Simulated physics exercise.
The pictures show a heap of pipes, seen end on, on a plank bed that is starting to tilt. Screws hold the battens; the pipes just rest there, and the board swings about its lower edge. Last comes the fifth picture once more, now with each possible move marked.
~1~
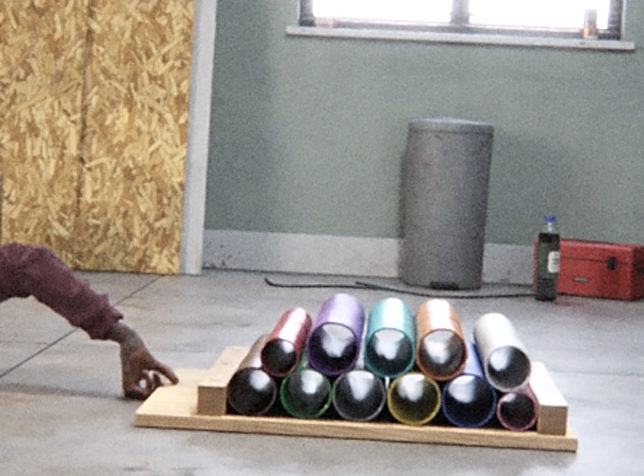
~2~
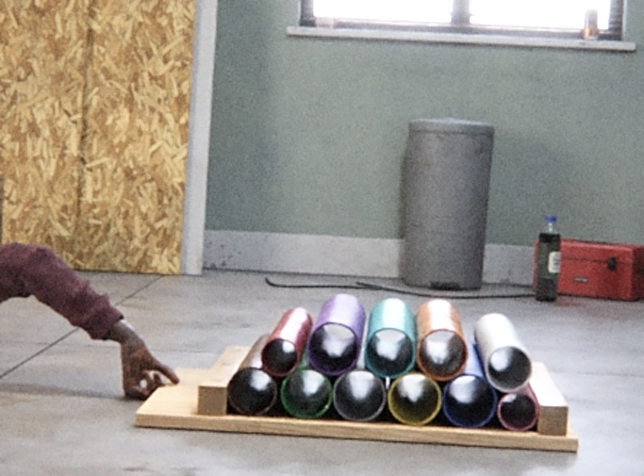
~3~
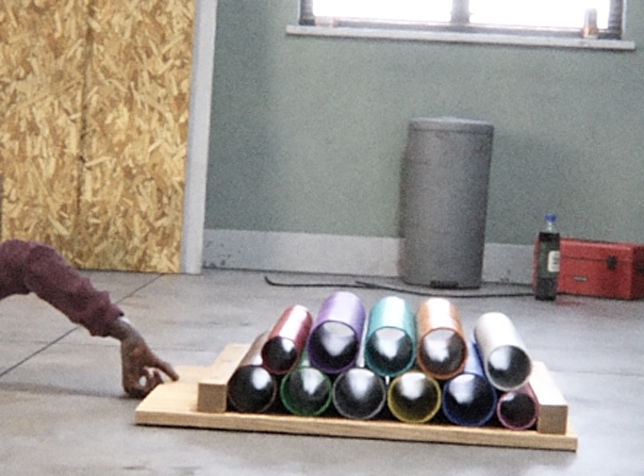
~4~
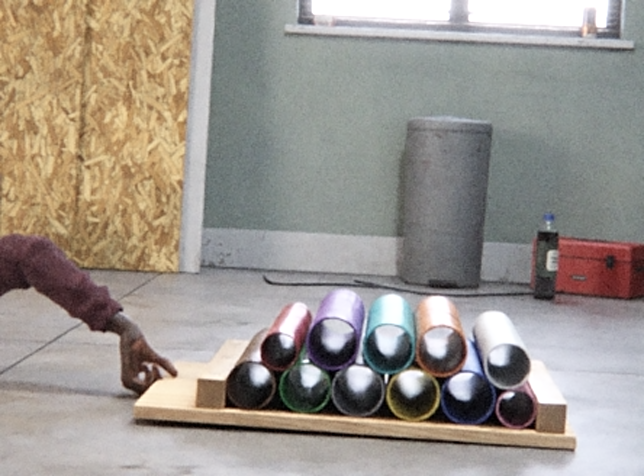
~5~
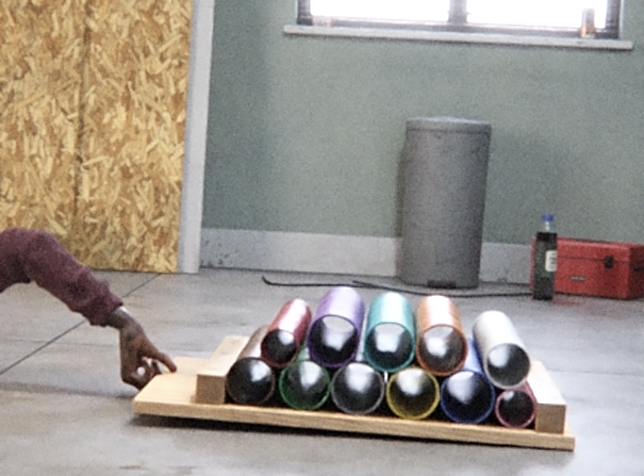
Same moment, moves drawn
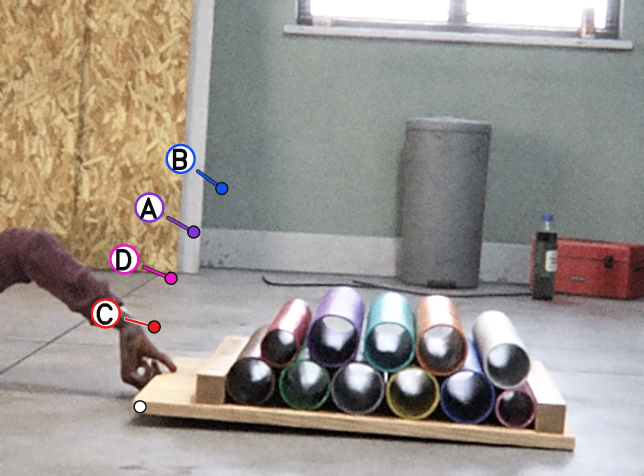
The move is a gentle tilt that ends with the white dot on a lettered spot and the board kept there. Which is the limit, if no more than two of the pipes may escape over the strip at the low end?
The answer is mark A.
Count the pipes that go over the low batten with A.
With A, one.
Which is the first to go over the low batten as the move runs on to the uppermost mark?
It is the white one.
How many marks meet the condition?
Three of them.
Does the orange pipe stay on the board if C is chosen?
Yes.
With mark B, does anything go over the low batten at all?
At B: Yes.
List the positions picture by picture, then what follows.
In the first picture, pink pipe (518, 411); white pipe (509, 368); turquoise pipe (389, 352).
In the second picture, turquoise pipe (390, 353); red pipe (280, 357).
In the third picture, board (360, 390); brown pipe (252, 388); green pipe (306, 391); blue pipe (469, 400).
In the fourth picture, board (359, 387); brown pipe (251, 385); green pipe (306, 388).
In the fifth picture, board (358, 385); brown pipe (250, 381); green pipe (305, 385).
On the copy, A at (194, 232); B at (222, 188); C at (154, 327); D at (171, 278); the white dot at (140, 407).
On A. First, board at 16°.
Then, board at 26°.
Finally, board at 26°, one over the low batten (white).
By contrast, B four over the low batten (white, turquoise, purple, orange); C none over the low batten; D one over the low batten (white).
